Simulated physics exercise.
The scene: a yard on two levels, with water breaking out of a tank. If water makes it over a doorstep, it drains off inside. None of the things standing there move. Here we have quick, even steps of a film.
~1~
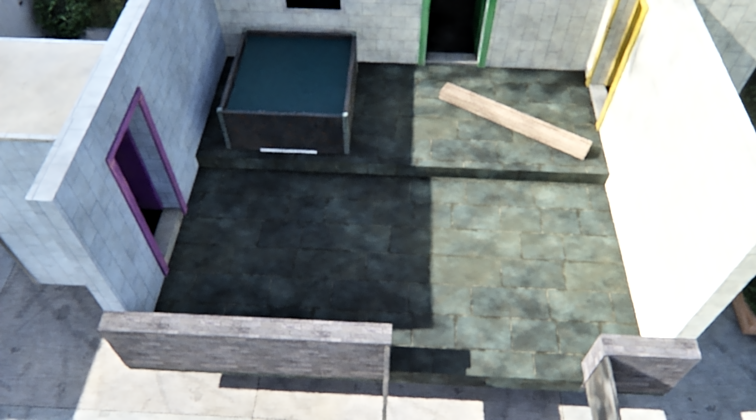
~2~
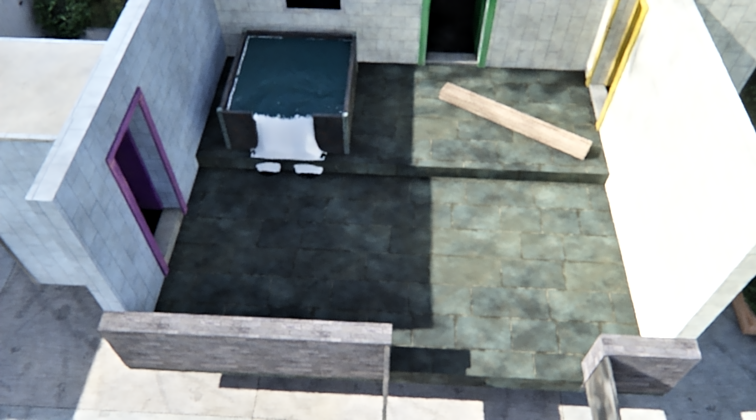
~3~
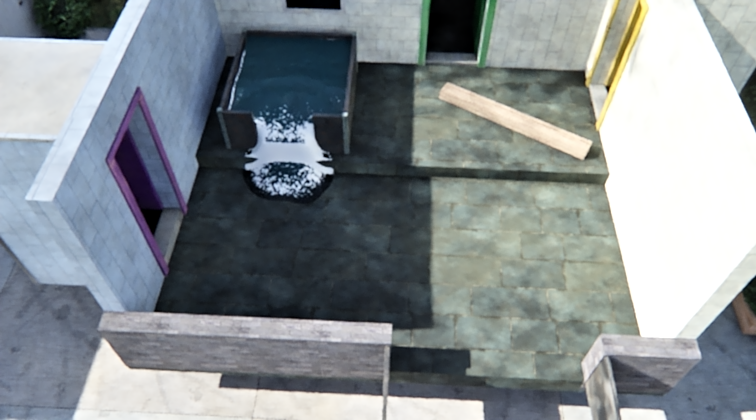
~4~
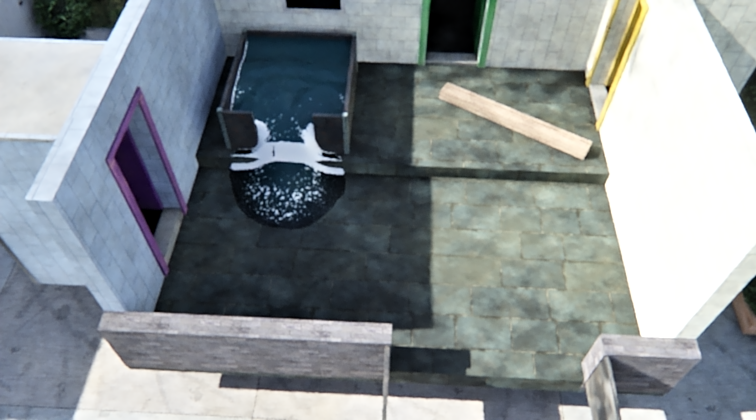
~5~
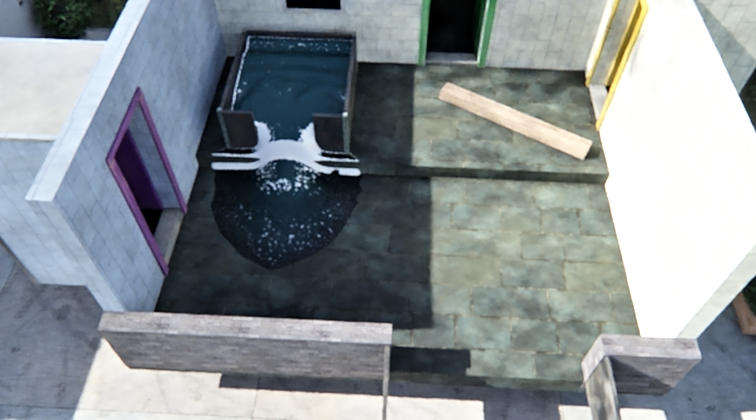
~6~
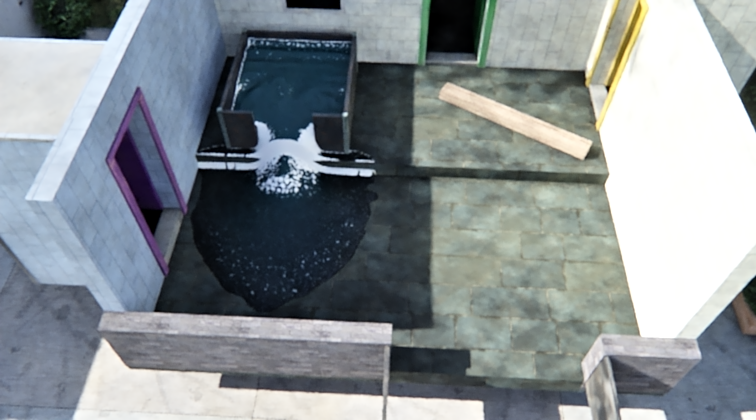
Water breaks out through the front of a dark tank at the upper left of a walled, two-level stone yard, seen from above. A purple-framed doorway stands at left, a green one at the back and a yellow one at right, near a pale beam lying on the upper level. The water pours over the step in white foam and spreads forward in a dark, widening pool across the shaded lower paving.
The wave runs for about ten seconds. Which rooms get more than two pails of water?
As I see it, the green door keeps to the limit; the purple door keeps to the limit; the yellow door keeps to the limit.
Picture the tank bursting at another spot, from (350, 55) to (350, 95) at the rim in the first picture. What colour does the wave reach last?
My answer is the purple-painted one.
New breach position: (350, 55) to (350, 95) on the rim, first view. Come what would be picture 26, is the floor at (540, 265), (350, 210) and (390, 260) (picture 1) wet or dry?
Point by point: Soaked; unwetted; unwetted.
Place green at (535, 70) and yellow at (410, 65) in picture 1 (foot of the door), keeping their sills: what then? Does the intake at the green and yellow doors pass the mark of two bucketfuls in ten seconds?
I reckon the green door admits less while the yellow door admits less.
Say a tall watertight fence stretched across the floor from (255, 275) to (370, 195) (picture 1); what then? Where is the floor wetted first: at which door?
That's the purple door.
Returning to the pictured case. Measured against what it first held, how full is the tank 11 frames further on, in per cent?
Near 54 in a hundred.
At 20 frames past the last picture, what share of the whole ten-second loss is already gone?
Near 25 in a hundred.
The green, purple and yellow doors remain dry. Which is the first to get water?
From the pictures, my answer is the door marked purple.
A moment on, water covers 30 % of the floor; the green door not reached, the purple door wet at the sill, nothing in, the yellow door not reached.
Next, water covers 35 % of the floor; the green door not reached, the purple door wet at the sill, nothing in, the yellow door not reached.
Then, water covers 45 % of the floor; the green door not reached, the purple door wet at the sill, nothing in, the yellow door not reached.
Later, water covers 55 % of the floor; the green door not reached, the purple door under two buckets in, the yellow door not reached.
In the end, water covers 60 % of the floor; the green door not reached, the purple door under two buckets in, the yellow door not reached.
